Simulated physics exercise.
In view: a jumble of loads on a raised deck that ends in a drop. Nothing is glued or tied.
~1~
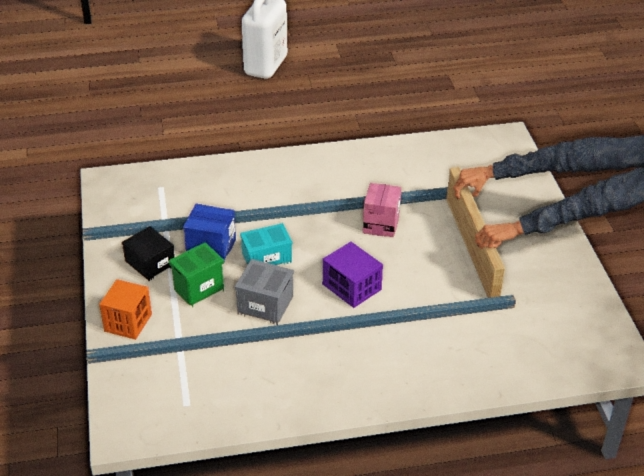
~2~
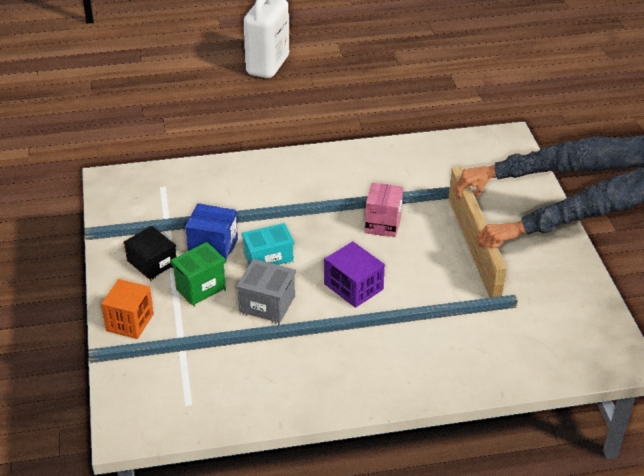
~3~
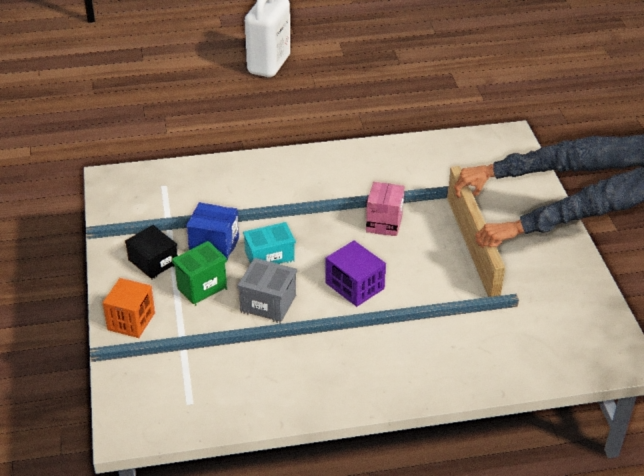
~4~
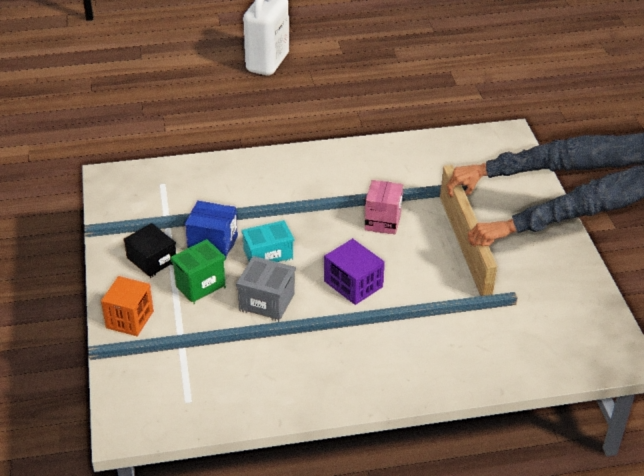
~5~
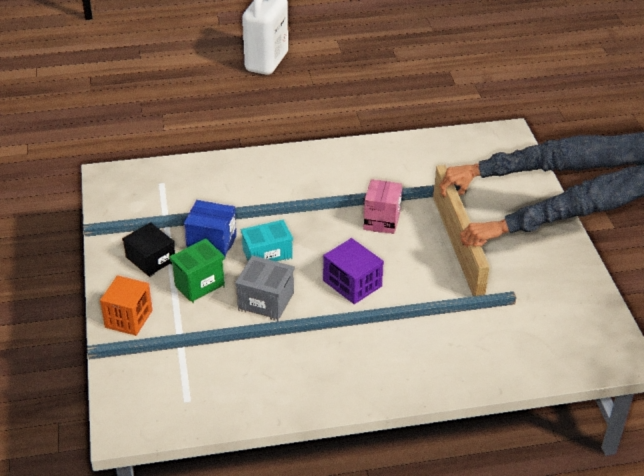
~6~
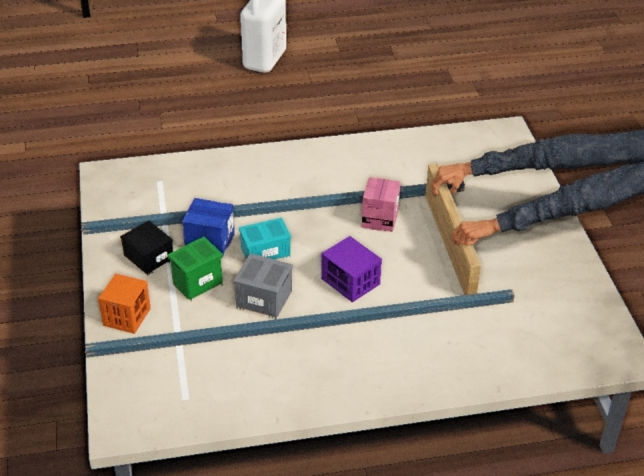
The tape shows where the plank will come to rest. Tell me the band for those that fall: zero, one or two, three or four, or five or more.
The number that fall off is one or two.
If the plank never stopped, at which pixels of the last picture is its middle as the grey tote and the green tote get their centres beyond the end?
Its middle is around (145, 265) and around (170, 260).
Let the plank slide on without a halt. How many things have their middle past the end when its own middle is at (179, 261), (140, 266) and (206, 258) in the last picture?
Place by place, 1, 5 and 0.
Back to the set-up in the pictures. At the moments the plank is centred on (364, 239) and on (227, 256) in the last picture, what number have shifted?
First 2, then 8.
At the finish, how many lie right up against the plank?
The number is 2.
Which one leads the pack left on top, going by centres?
The green tote ends nearest.
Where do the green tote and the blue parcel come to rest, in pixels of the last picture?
The green tote at (87, 287), the blue parcel at (104, 236).
Early on, none off yet; orange crate at rest near (125, 303); black tote at rest near (148, 248); green tote at rest near (196, 270).
A while later, none off yet; orange crate at rest near (125, 303); black tote at rest near (148, 248); green tote travelled a little near (184, 274).
Finally, the number that fall off is one or two; lost, black tote and orange crate.
